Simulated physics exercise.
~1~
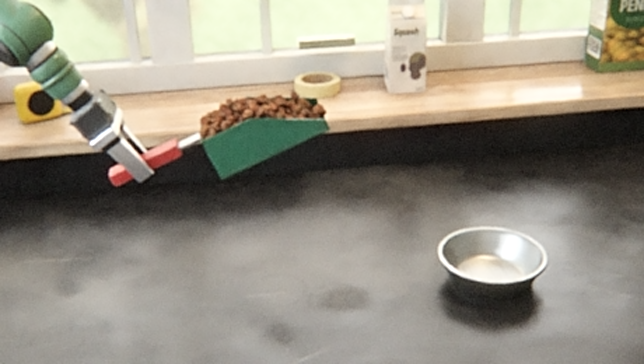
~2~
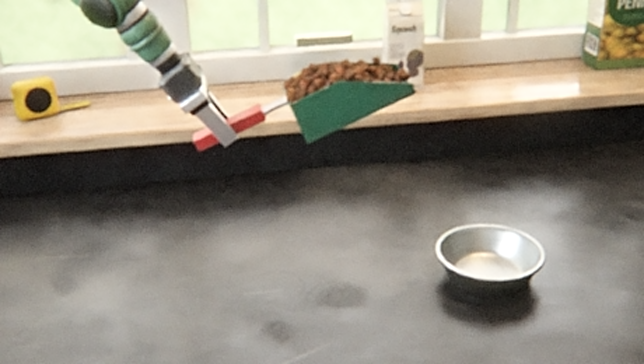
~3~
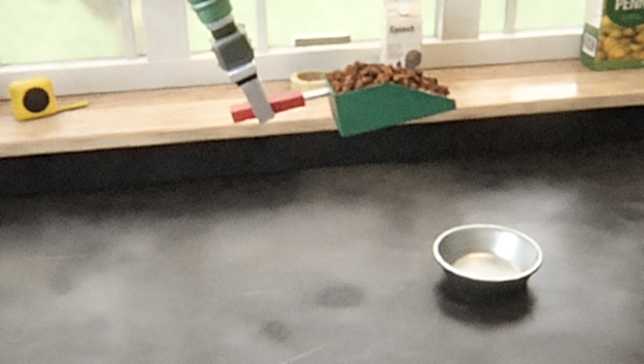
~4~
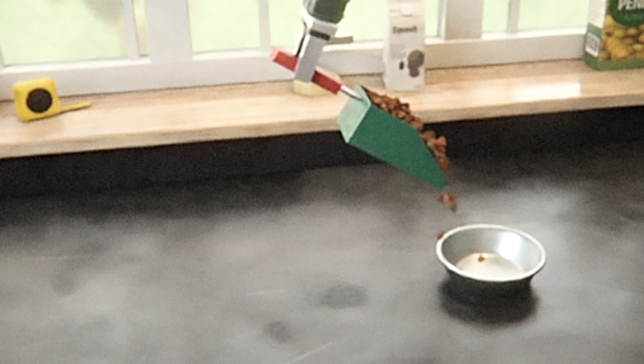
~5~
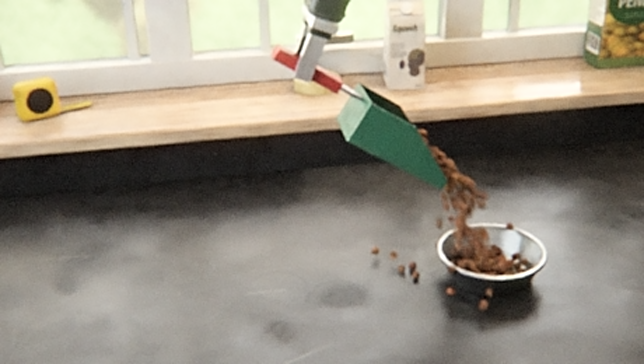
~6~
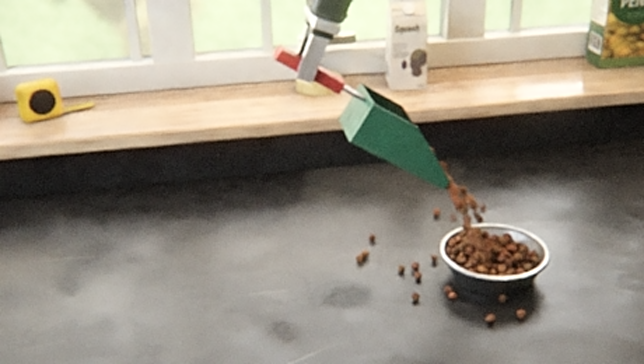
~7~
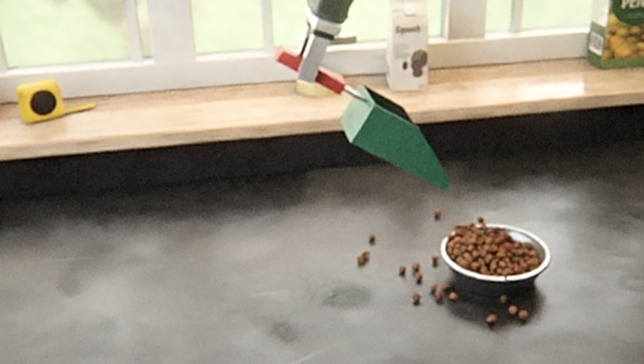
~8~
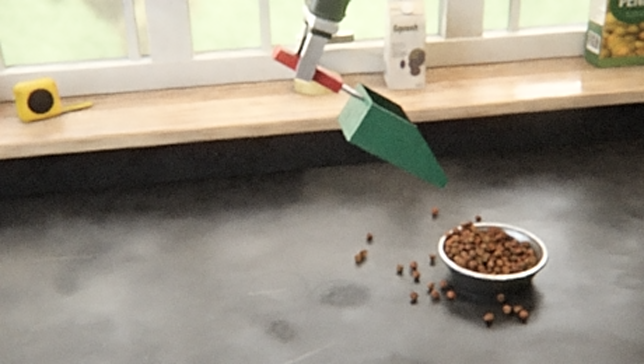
A robot arm tips brown pellets from a green scoop into a metal bowl, spilling some.
